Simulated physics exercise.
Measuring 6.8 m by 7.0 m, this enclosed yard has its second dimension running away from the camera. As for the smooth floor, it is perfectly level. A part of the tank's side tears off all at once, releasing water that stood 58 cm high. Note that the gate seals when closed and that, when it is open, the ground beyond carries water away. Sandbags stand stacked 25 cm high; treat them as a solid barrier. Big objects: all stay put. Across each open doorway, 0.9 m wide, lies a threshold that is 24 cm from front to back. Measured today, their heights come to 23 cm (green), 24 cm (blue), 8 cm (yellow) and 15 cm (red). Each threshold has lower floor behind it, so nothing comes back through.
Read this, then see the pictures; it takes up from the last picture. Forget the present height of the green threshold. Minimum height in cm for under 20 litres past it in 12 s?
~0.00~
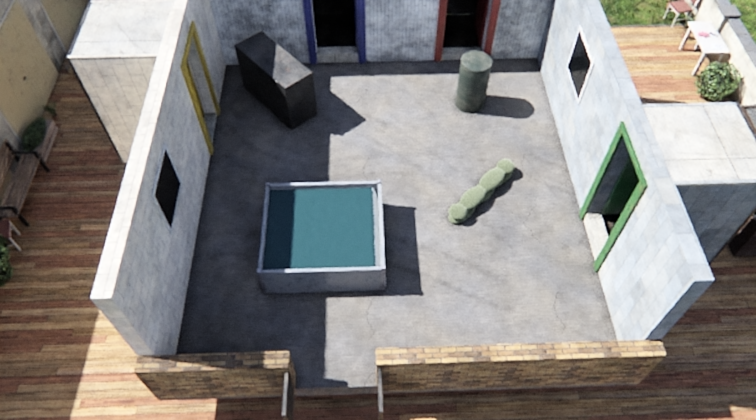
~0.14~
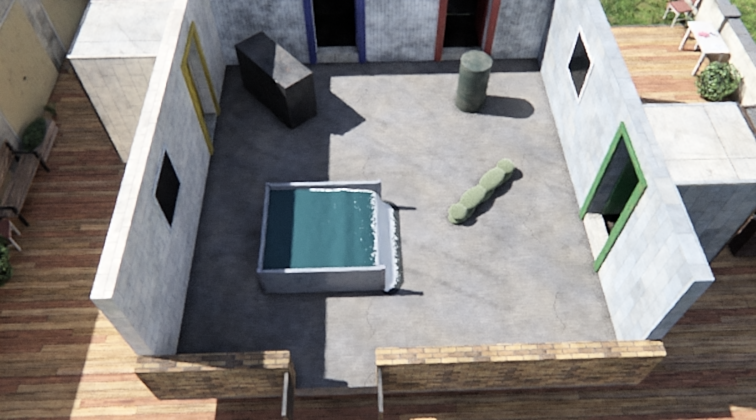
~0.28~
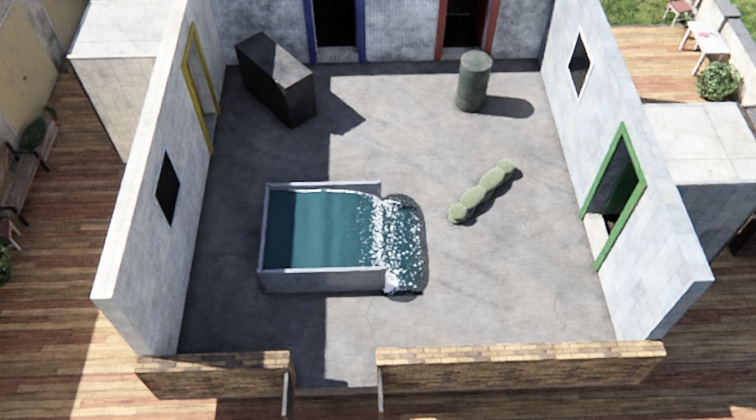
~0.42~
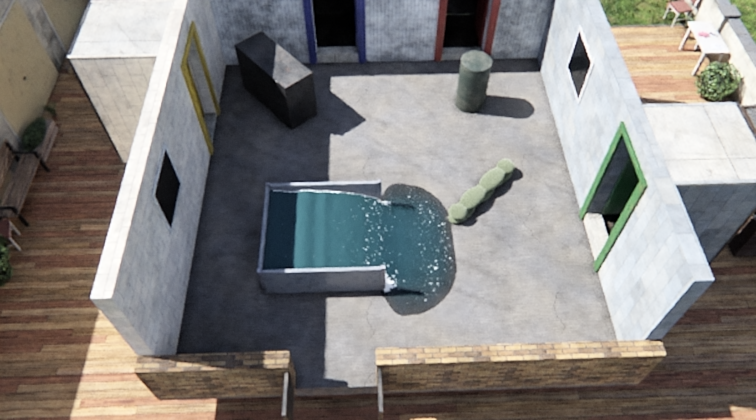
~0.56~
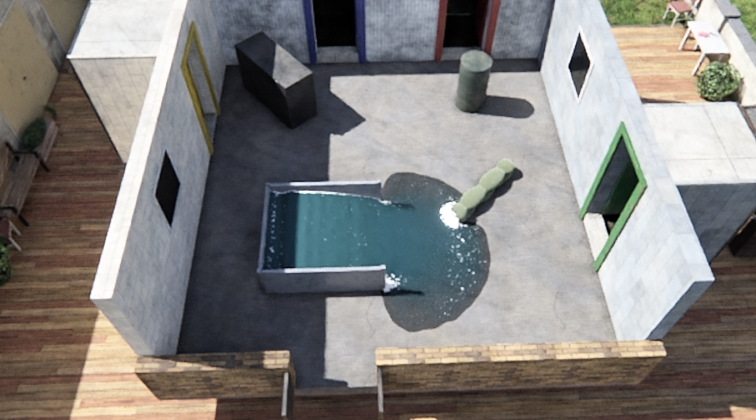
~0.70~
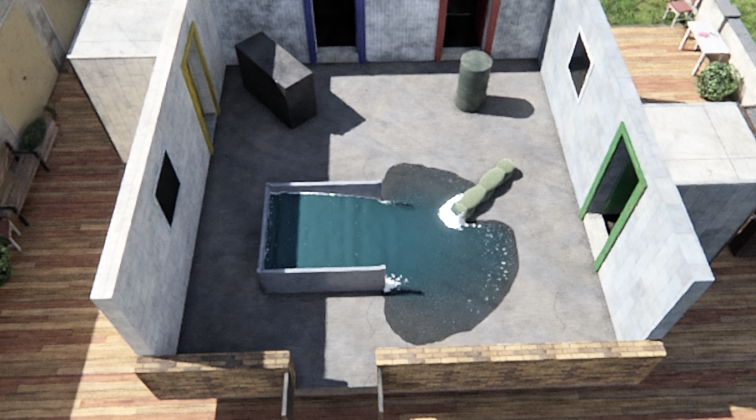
Approx. 18 cm.
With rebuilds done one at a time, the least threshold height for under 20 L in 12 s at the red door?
Red door - some 6.0 centimetres.
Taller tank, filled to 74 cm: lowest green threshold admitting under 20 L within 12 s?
Then around 25 centimetres.
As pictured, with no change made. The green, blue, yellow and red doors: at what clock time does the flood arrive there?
The green door at 1.1 s, the blue door at 5.0 s, the yellow door at 9.5 s, the red door at 3.8 s.
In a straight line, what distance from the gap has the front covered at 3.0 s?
The front is some 5.8 m out.
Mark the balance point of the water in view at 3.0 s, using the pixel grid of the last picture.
(474, 241) or so.
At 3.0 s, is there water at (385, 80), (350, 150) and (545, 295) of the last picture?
1: Unwetted; 2: Unwetted; 3: Awash.
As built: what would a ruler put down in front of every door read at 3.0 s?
In cm - green: 17, blue: 0, yellow: 0, red: 0.
After 1.4 s water covers 25 % of the floor, deepest (30 cm) near (444, 221); 18 cm at the green door, 0 litres in over its 23 cm threshold.
After 3.0 s water covers 40 % of the floor, deepest (28 cm) near (587, 299); 17 cm at the green door, 2 litres in over its 23 cm threshold.
After 12.0 s water covers 95 % of the floor, deepest (8 cm) near (299, 97); 3 cm at the green door, 3 litres in over its 23 cm threshold.
At the green door as built, the water arrived by 1.1 s and peaked near 23 cm at 2.0 s.
With a threshold of 16.5 cm, 30 litres would have come in within the 12 s; with 22 cm, 4 litres. So under 20 litres takes about 18 cm.
